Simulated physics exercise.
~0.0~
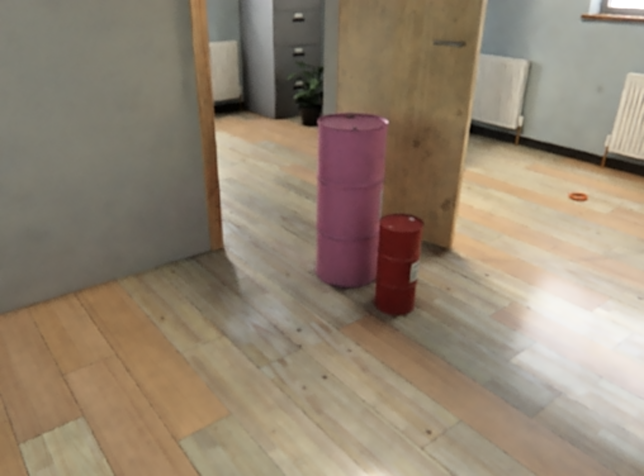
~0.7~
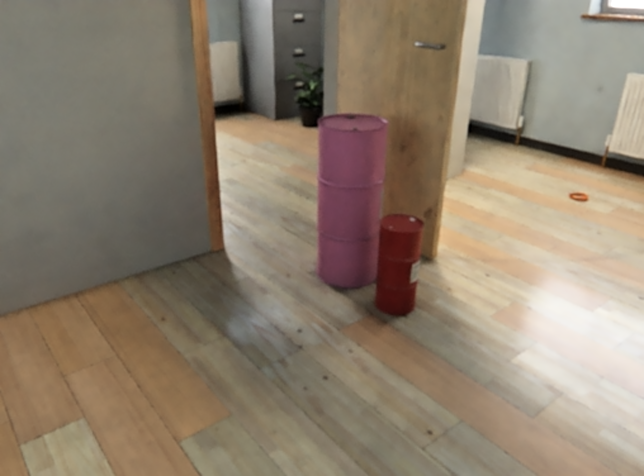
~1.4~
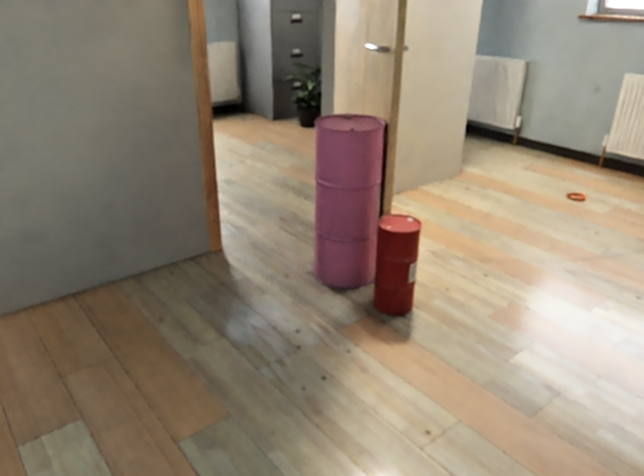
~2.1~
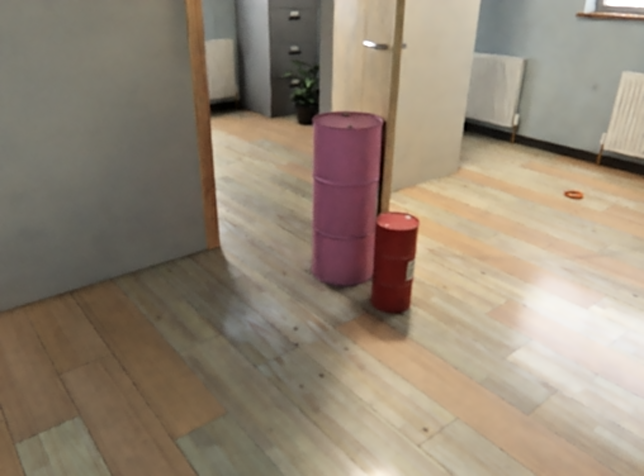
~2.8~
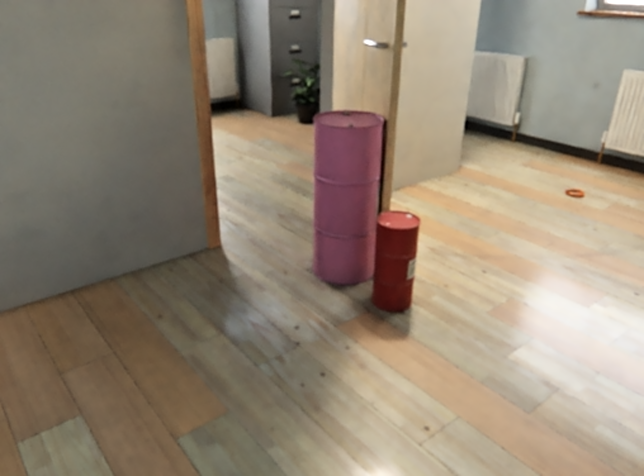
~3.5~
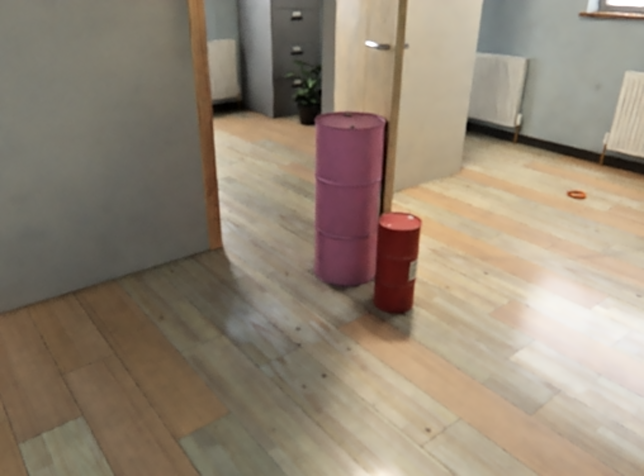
A wooden door swings partway toward closed, then stops and rests behind two standing drums.
